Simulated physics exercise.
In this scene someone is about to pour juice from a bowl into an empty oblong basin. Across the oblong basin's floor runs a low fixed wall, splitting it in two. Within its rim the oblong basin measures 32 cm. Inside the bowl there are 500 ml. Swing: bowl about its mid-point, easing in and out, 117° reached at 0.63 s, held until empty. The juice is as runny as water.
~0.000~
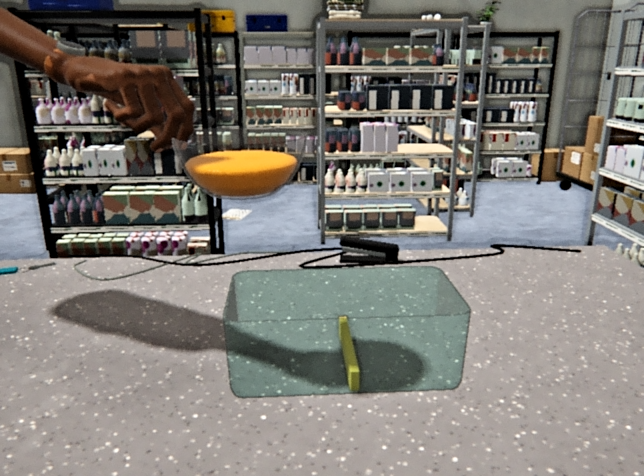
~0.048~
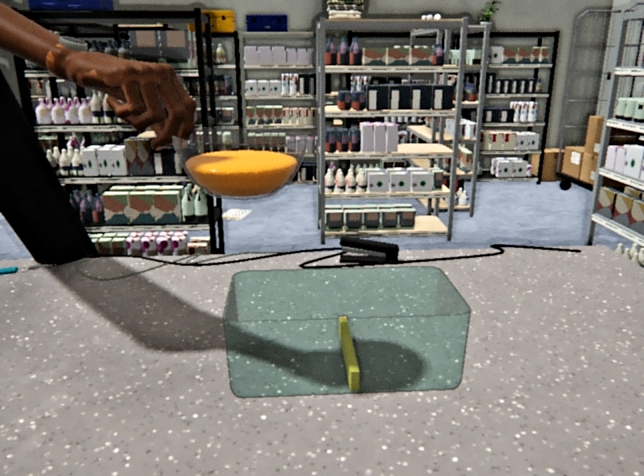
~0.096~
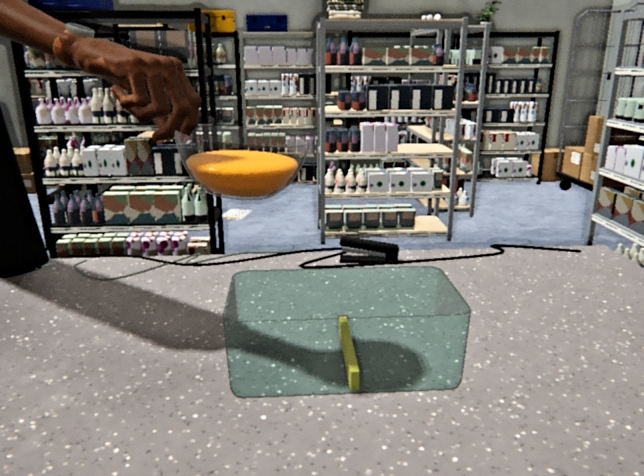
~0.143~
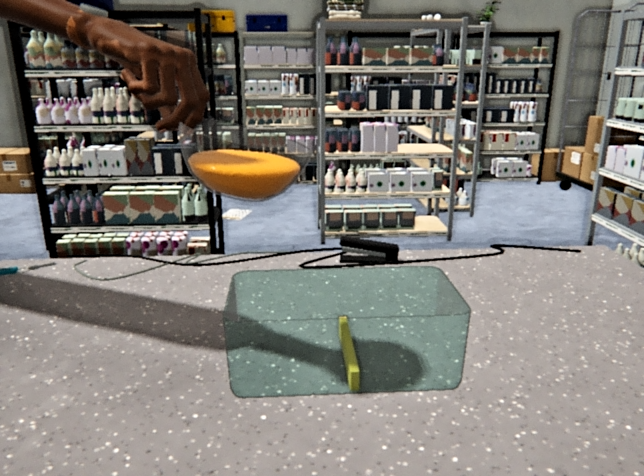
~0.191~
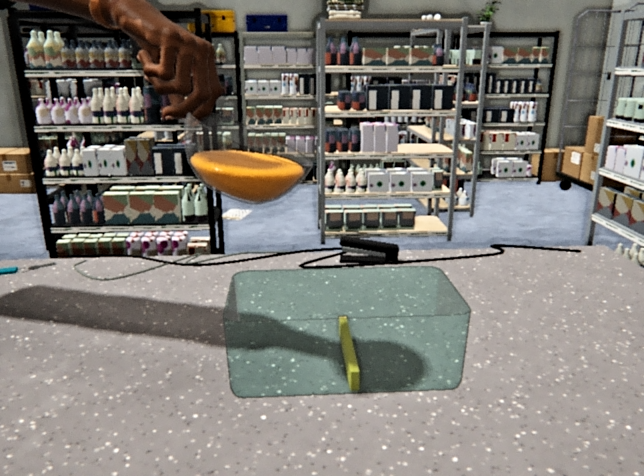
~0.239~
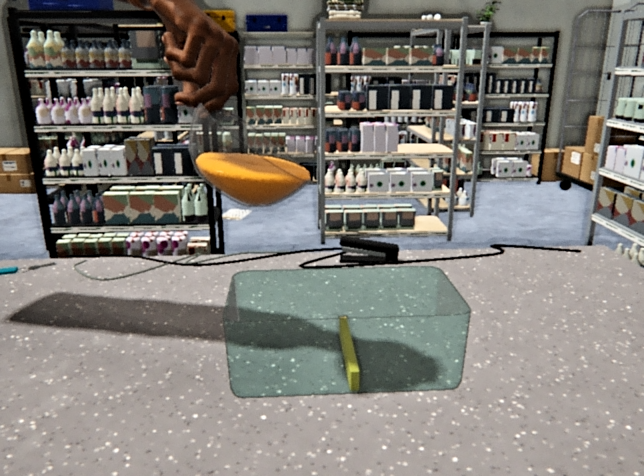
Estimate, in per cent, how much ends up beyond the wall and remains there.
Roughly 35 % ends up beyond the wall.
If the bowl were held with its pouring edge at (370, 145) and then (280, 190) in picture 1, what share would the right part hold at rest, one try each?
70 per cent first, 20 per cent second.
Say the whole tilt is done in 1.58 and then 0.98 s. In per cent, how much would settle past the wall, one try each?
I'd expect close to 50 per cent and then close to 40 per cent.
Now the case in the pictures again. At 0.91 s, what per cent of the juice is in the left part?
Roughly 56 in a hundred.
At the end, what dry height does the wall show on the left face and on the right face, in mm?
Close to 20 mm left and close to 22 mm right.
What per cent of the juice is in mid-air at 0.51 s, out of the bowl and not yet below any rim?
52 %.
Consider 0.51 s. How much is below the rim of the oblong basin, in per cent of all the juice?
About 46 per cent.
Then, 0.51 s in, the tilt is 106° and 4 per cent is still to pour, 27 is left of the wall and 18 right of it.
Then, 0.70 s in, the tilt is 117° and 0 per cent is still to pour, 62 is left of the wall and 32 right of it.
Then, 0.91 s in, the tilt is 117° and 0 per cent is still to pour, 57 is left of the wall and 35 right of it.
Then, 1.13 s in, the tilt is 117° and 0 per cent is still to pour, 57 is left of the wall and 35 right of it.
Finally, 57 per cent lies left of the wall, 35 right of it and 8 outside.
